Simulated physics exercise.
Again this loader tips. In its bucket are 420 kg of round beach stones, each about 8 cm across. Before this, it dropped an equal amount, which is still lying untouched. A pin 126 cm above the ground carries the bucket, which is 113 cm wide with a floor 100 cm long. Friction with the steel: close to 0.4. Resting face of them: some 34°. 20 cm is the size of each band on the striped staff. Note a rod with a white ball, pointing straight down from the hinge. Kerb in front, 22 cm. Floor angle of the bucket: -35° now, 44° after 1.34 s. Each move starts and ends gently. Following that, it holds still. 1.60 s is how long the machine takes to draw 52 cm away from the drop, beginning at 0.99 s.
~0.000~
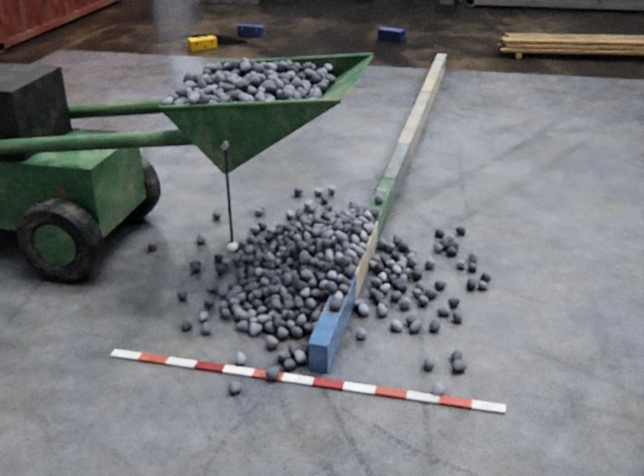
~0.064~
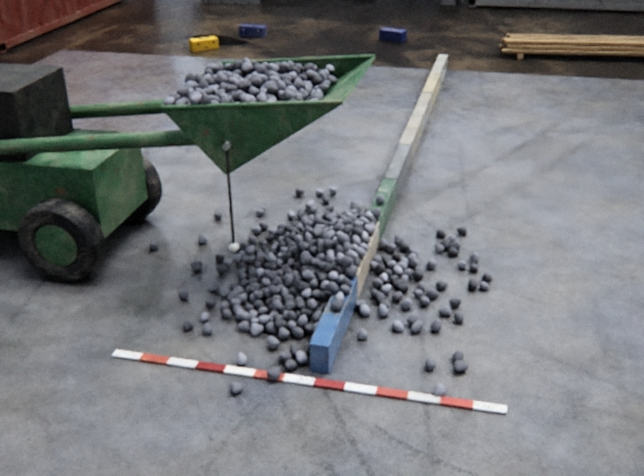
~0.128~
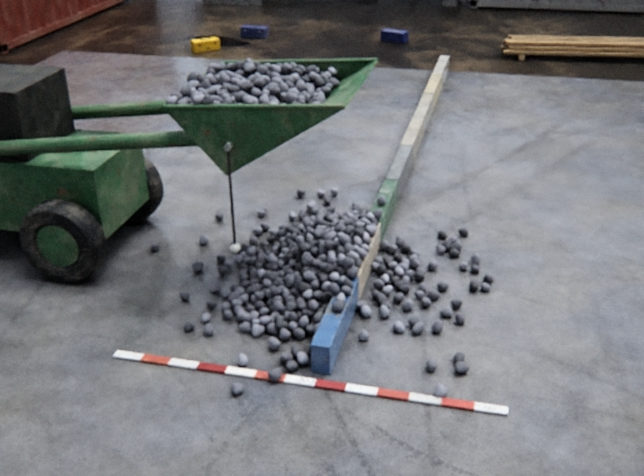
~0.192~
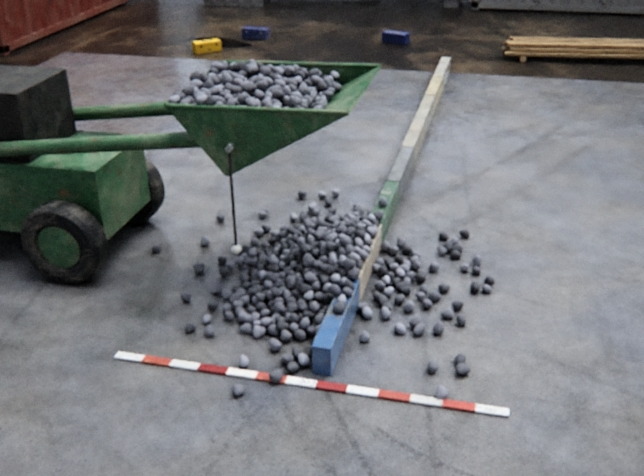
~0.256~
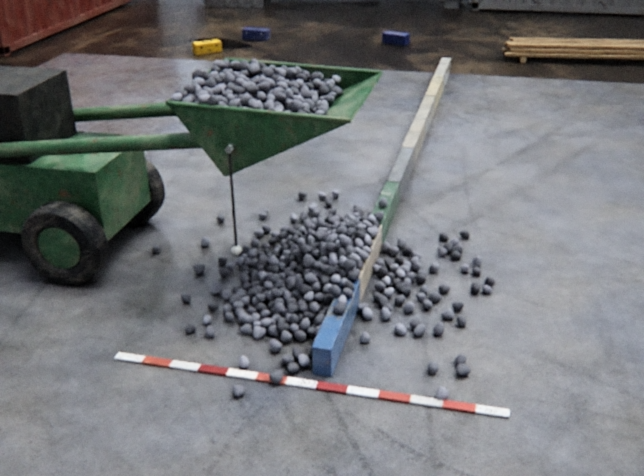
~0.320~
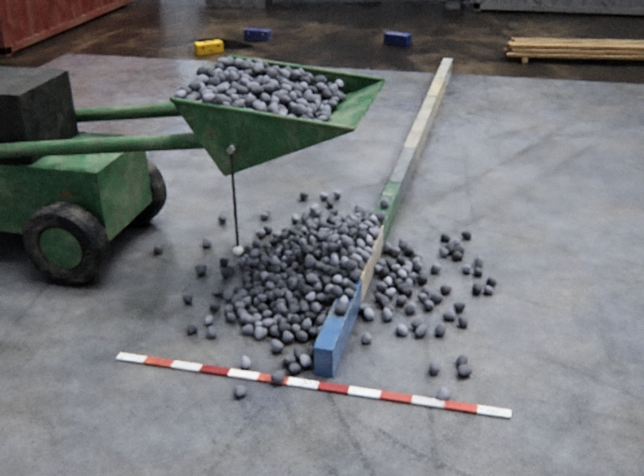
On a grey concrete floor, a green loader at the left holds a bucket of round grey stones above a pile heaped against and over a long kerb. The bucket slowly tilts, its right-hand lip dipping slightly while the load shifts a little; the pile below stays still.
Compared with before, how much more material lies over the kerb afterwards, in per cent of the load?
Some 52 per cent of a load more.
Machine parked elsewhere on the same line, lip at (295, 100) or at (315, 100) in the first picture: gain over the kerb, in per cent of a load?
Some 15 percent, and then 25 percent.
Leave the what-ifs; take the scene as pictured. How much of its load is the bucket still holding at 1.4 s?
I'd say about 30 per cent.
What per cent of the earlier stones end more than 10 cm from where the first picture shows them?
The answer is about 20 per cent.
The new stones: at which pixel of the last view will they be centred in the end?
Their centre ends up near (367, 269).
After 1.0 s the floor is at 32°; in per cent of one load, 98 in the bucket, 90 on this side of the kerb, 11 over the kerb; the foremost stones are at (476, 303).
After 1.4 s the floor is at 44°; in per cent of one load, 30 in the bucket, 138 on this side of the kerb, 31 over the kerb; the foremost stones are at (476, 303).
After 3.0 s the floor is at 44°; in per cent of one load, 0 in the bucket, 136 on this side of the kerb, 63 over the kerb; the foremost stones are at (563, 297).
After 5.7 s the floor is at 44°; in per cent of one load, 0 in the bucket, 136 on this side of the kerb, 63 over the kerb; the foremost stones are at (563, 297). Net gain over the kerb, 52.
